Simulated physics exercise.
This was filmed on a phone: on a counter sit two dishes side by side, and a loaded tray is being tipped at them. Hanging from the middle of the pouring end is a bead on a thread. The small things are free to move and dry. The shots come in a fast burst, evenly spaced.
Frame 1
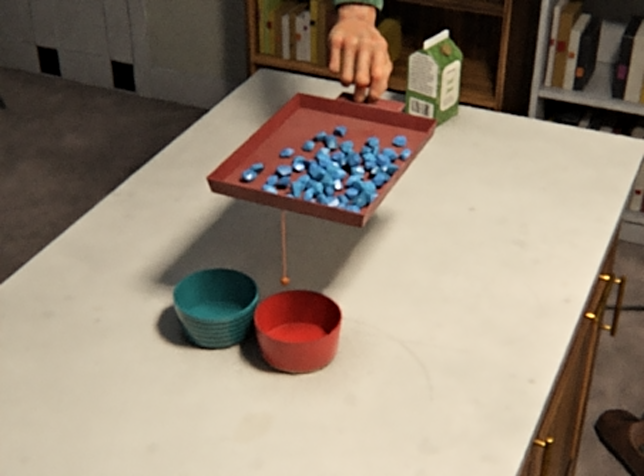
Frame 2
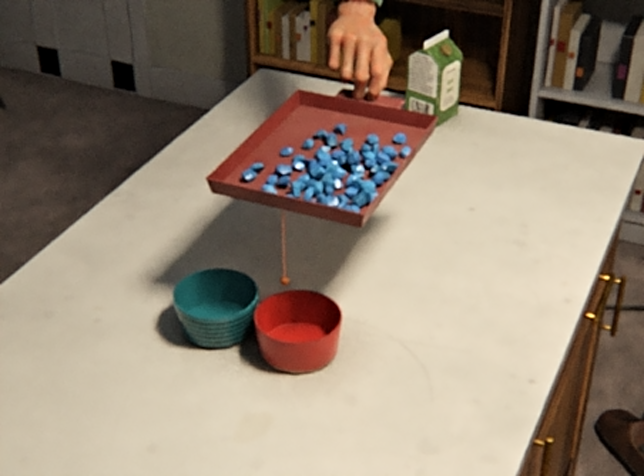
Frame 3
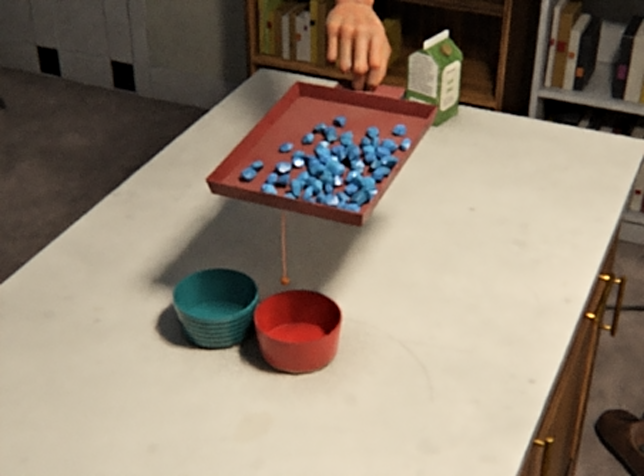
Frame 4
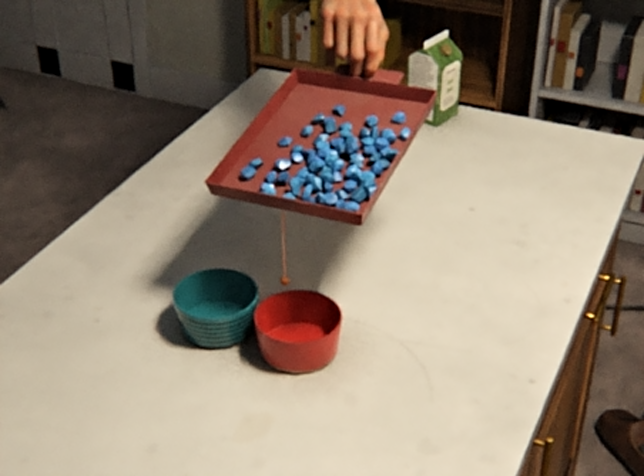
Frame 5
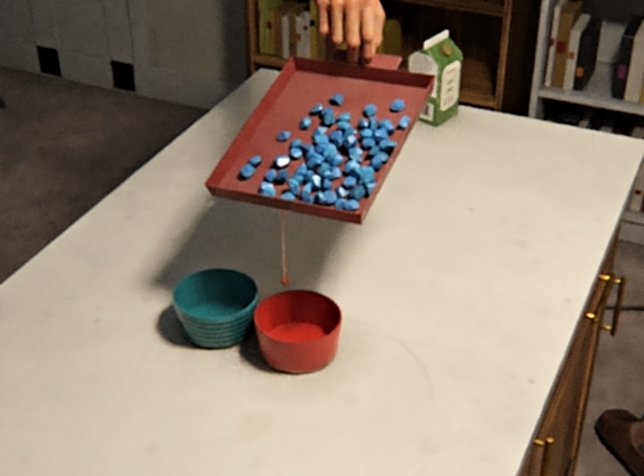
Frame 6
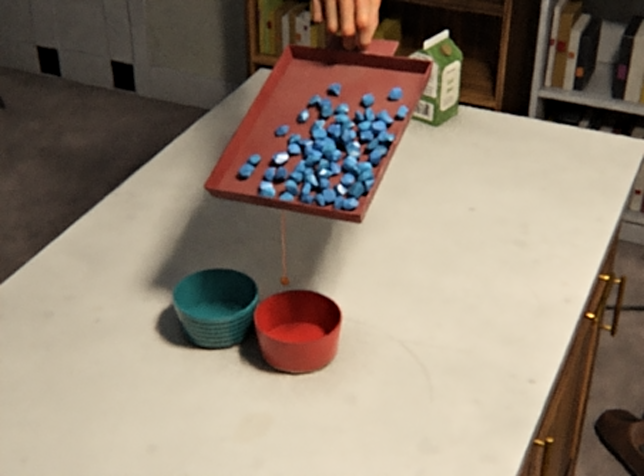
In the video, a hand holds a red tray of blue stones above a teal dish and a red dish on a pale counter, then gradually raises the handle end, tilting the tray more steeply toward its lower left corner.
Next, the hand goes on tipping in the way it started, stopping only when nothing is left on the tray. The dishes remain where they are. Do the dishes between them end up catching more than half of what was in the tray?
Yes: The catch is better than half, if you ask me.
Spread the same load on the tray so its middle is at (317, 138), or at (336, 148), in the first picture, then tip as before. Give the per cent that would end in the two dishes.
First case around 80 %, second case around 80 %.
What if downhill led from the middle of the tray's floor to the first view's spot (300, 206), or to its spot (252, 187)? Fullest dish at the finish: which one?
At the first place right, at the second the dish on the left.
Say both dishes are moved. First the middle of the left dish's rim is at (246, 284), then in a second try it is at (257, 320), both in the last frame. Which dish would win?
First try: The left-side dish; second try: The left-side dish.
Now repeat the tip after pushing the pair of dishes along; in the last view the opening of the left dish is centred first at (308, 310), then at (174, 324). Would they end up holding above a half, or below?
Well, not up to half at the first spot and not up to half at the second.
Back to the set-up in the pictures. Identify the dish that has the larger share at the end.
The one you want is the left of the two.
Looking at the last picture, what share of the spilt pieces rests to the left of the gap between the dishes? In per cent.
Share to the left: Near 70 per cent.
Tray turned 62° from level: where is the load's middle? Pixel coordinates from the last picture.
Centre estimate: (281, 175).
Shortly afterwards, tray tipped steeply; the whole lot on the tray.
Next, tray tipped right over; near half on the tray; a little in the right dish; near a quarter in the left dish; only a few outside both; near a quarter in the air.
Some moments later, tray tipped past a quarter turn; near a quarter in the right dish; near two thirds in the left dish; near a quarter outside both.
In the end, tray tipped past a quarter turn; near a quarter in the right dish; near two thirds in the left dish; near a quarter outside both.
